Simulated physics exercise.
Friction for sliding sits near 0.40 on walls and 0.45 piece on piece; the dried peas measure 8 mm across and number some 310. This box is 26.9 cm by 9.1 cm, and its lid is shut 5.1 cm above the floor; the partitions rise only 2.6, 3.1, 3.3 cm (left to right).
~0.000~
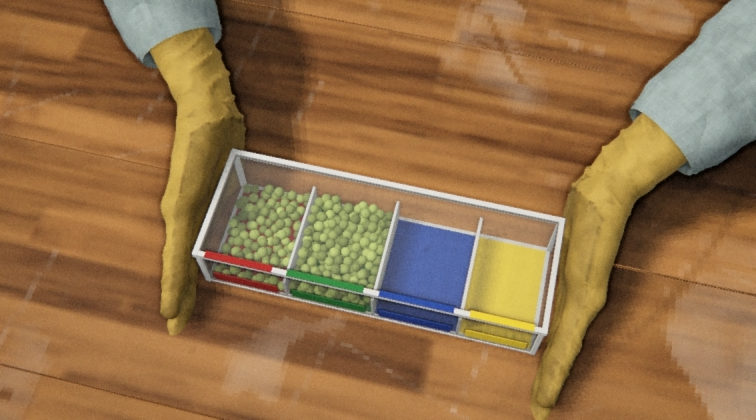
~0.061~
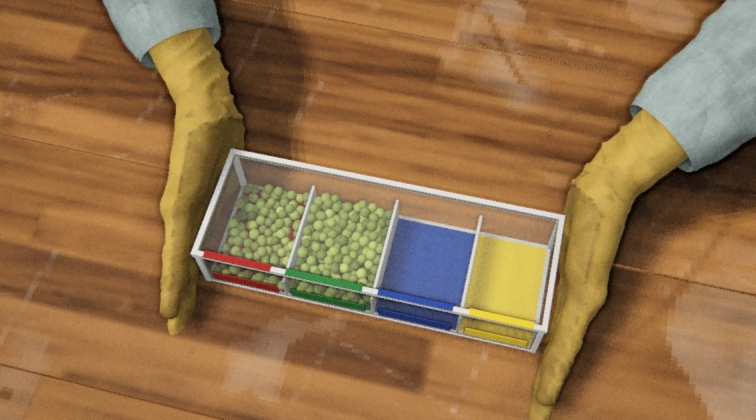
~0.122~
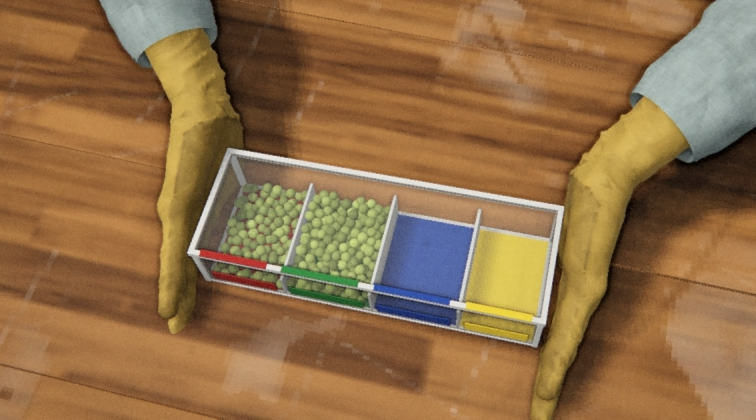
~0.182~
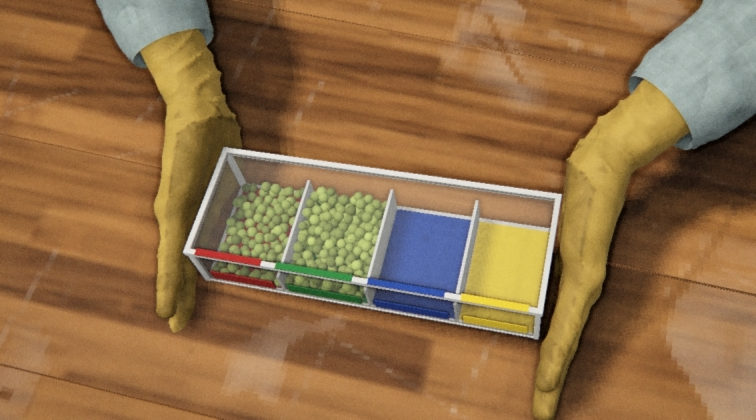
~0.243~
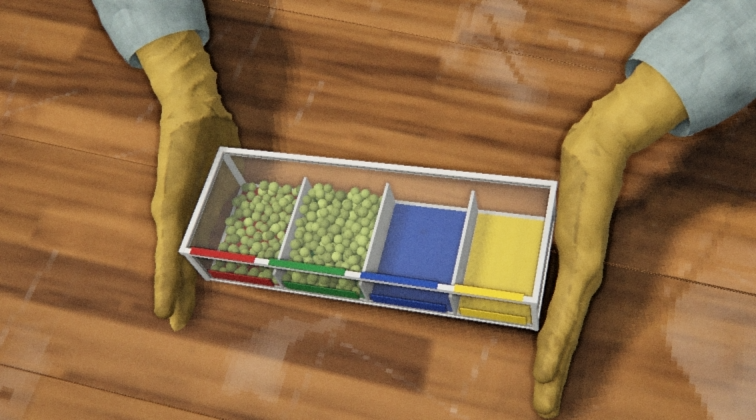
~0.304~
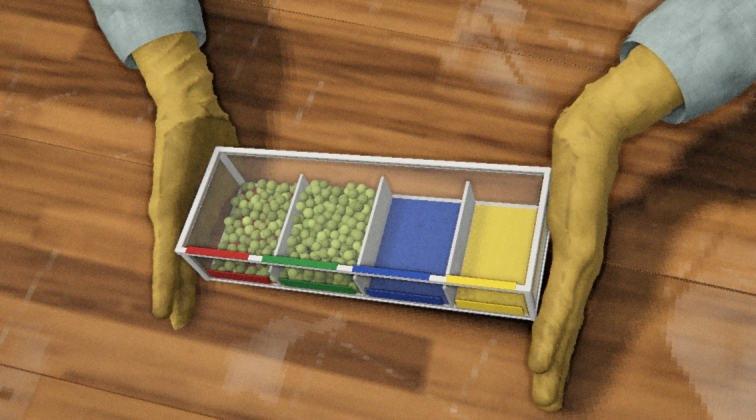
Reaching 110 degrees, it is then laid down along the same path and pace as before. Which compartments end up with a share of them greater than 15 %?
Red compartment: Greater. Blue compartment: Not greater. Green compartment: Not greater. Yellow compartment: Not greater.
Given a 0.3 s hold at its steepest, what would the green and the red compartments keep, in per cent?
Green keeps 0% and red keeps 100%.
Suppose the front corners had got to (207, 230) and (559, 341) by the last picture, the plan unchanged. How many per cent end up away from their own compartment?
In that case about 85 percent.
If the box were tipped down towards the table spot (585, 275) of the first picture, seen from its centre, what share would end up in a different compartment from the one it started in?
Roughly 95 % of the pieces.
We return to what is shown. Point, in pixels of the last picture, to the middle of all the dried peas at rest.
Roughly (253, 226).
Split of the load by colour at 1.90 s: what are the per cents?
Red 90; blue 0; green 10; yellow 0.
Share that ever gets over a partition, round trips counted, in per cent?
The share comes out near 65 per cent.
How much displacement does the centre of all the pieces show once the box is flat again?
Displacement: Near 5.0 cm.
Then, at 1.90 s, tilt 110 degrees; red 90 %, green 10 %.
After 2.97 s, tilt 50 degrees; red 100 %.
After 4.00 s, tilt 0 degrees; red 100 %.
By 4.3 s all is still; red 100 %, blue 0 %, green 0 %, yellow 0 %.
